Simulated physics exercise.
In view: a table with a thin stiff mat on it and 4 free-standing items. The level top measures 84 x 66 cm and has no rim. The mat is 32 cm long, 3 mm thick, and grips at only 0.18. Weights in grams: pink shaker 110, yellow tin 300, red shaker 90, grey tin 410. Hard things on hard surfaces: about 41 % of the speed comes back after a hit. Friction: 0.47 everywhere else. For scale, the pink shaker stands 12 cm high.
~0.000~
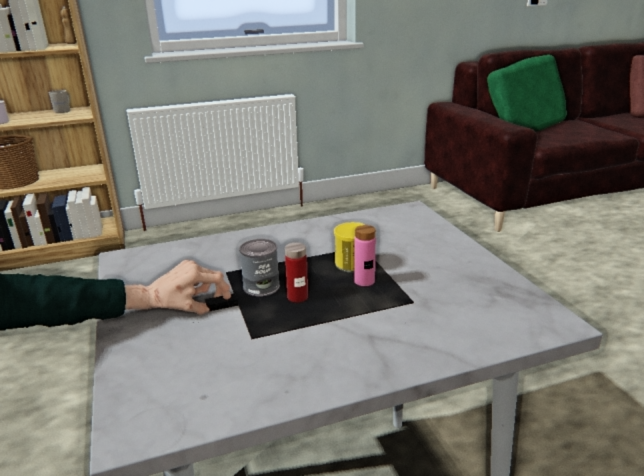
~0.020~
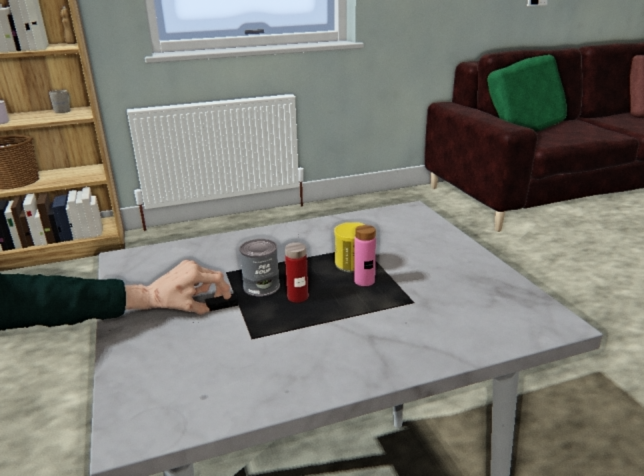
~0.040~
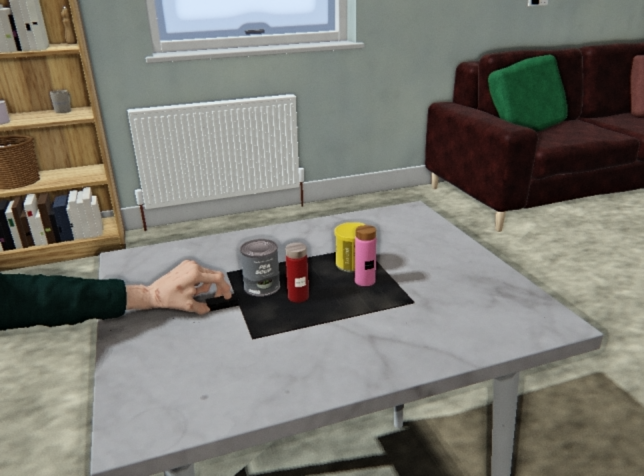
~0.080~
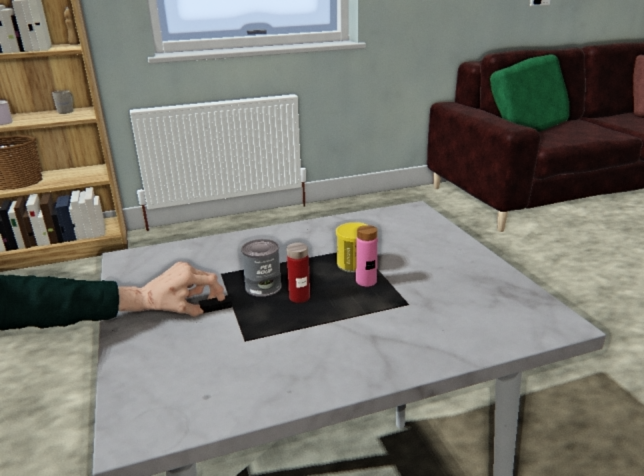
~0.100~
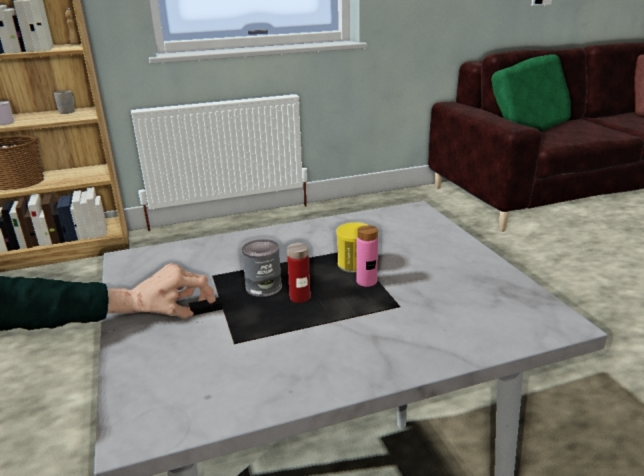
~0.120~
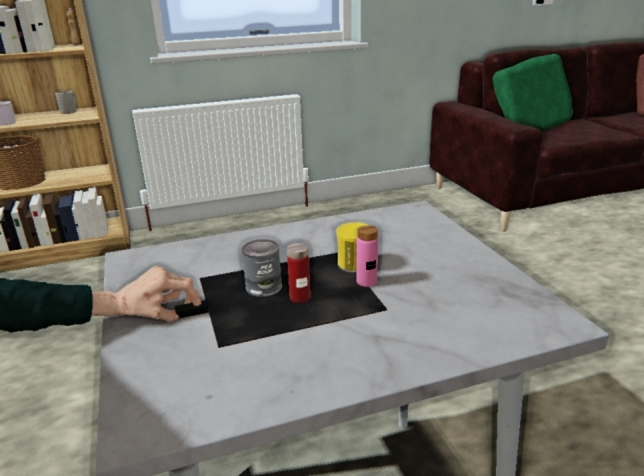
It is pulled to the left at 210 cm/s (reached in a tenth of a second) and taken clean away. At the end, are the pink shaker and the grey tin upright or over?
The pink shaker keeps standing; the grey tin keeps standing.
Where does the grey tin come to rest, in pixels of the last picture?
At about (238, 274).
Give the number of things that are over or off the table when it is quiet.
0 of them.
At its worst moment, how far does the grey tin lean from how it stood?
Up to 4°.
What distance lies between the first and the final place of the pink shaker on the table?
Some 2 cm.
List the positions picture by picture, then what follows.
Mat pulled 0 cm; pink shaker (365, 256); grey tin (260, 267), in the first frame.
Mat pulled 0 cm; yellow tin (353, 248); red shaker (297, 273), in the second frame.
Mat pulled 0 cm; yellow tin (353, 248); red shaker (297, 273), in the third frame.
Mat pulled 2 cm; yellow tin (355, 247); red shaker (299, 273), in the fourth frame.
Mat pulled 4 cm; yellow tin (355, 247); red shaker (299, 273), in the fifth frame.
Mat pulled 7 cm; pink shaker (367, 256); grey tin (262, 268), in the sixth frame.
Around 0.22 s, mat pulled 27 cm; pink shaker at 4° to upright near (361, 258); grey tin shifted 3 cm near (251, 270); red shaker shifted 3 cm.
Around 0.32 s, mat pulled 48 cm; grey tin shifted 5 cm near (239, 274); pink shaker shifted 2 cm near (362, 258); red shaker at 10° to upright.
Around 0.42 s, mat pulled 69 cm; grey tin shifted 6 cm near (238, 273); red shaker at 13° to upright; yellow tin shifted 2 cm.
Around 0.62 s, mat pulled 88 cm; grey tin shifted 6 cm near (238, 274); pink shaker shifted 2 cm near (363, 258); red shaker at 7° to upright.
Finally (1.5 s), all 4 still in place (within 6 cm). Final places as that camera would see them, pink shaker near (363, 258), grey tin near (238, 274).
